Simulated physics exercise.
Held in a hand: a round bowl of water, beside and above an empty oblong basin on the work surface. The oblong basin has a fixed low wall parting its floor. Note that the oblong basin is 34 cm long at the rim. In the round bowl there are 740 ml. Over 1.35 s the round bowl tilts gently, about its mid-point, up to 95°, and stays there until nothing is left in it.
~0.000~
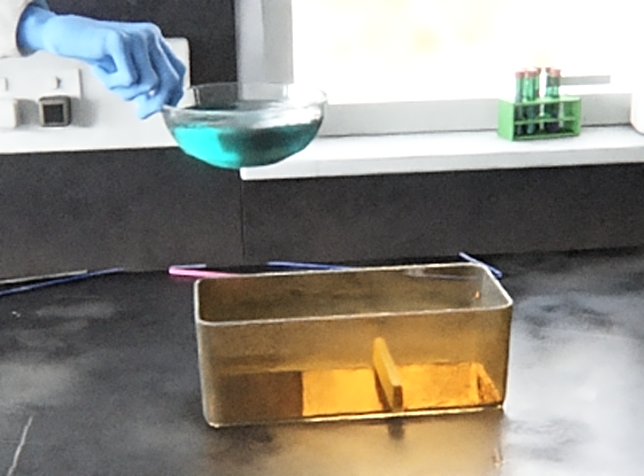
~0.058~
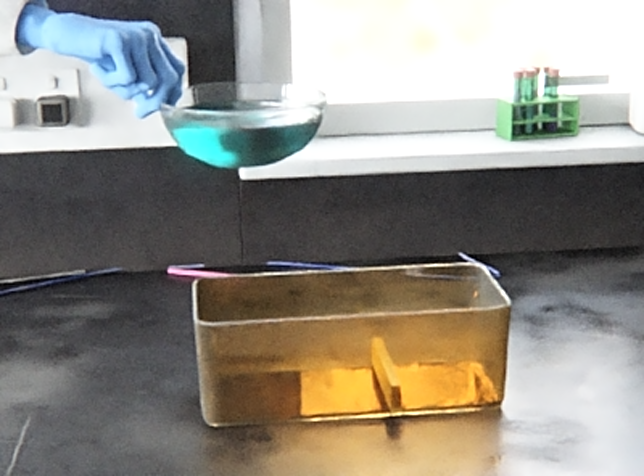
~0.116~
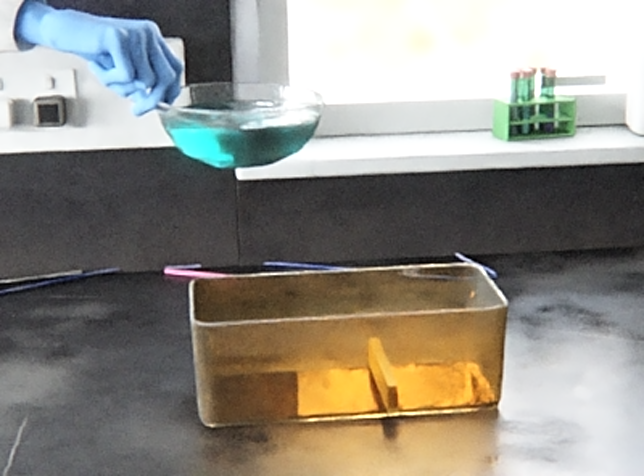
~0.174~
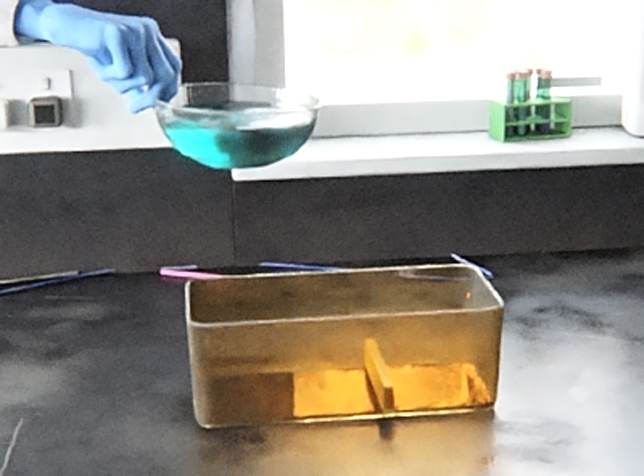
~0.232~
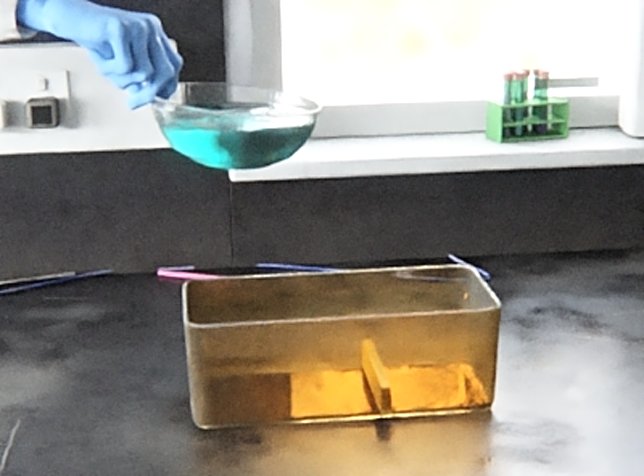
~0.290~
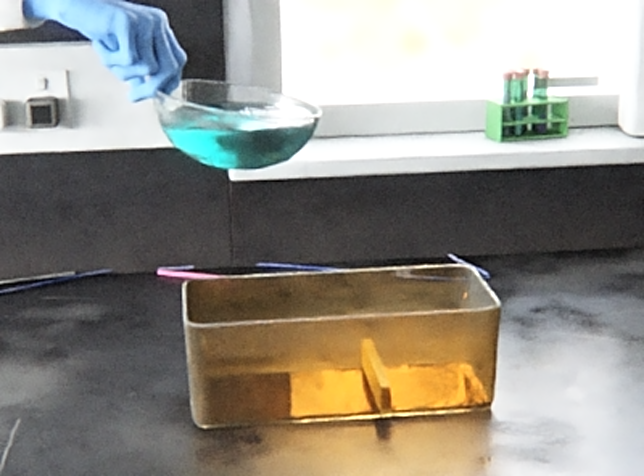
In a laboratory, a blue-gloved hand holding a round bowl of blue-green liquid beside and above an oblong basin, gently tilting it rightward.
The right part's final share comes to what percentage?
It comes to roughly 60 %.
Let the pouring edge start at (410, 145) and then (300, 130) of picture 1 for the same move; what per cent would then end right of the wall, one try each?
Near 65 in a hundred on the first go and near 20 in a hundred on the second.
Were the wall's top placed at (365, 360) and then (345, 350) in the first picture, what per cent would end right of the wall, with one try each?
75 in a hundred, followed by 90 in a hundred.
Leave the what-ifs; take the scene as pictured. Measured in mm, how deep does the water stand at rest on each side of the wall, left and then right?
The left ends up at roughly 10 mm, with the right at roughly 26 mm.
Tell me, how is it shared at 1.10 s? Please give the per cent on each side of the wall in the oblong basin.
I'd put the left at some 24 and the right at some 64.
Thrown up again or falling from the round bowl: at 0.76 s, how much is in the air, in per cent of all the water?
Roughly 40 %.
After 0.76 s the tilt is 57° and 45 per cent is still to pour, 4 is left of the wall and 11 right of it.
After 1.10 s the tilt is 87° and 3 per cent is still to pour, 24 is left of the wall and 63 right of it.
After 1.46 s the tilt is 95° and 0 per cent is still to pour, 39 is left of the wall and 60 right of it.
After 1.85 s the tilt is 95° and 0 per cent is still to pour, 39 is left of the wall and 60 right of it.
In the end 39 per cent lies left of the wall, 60 right of it and 1 outside.
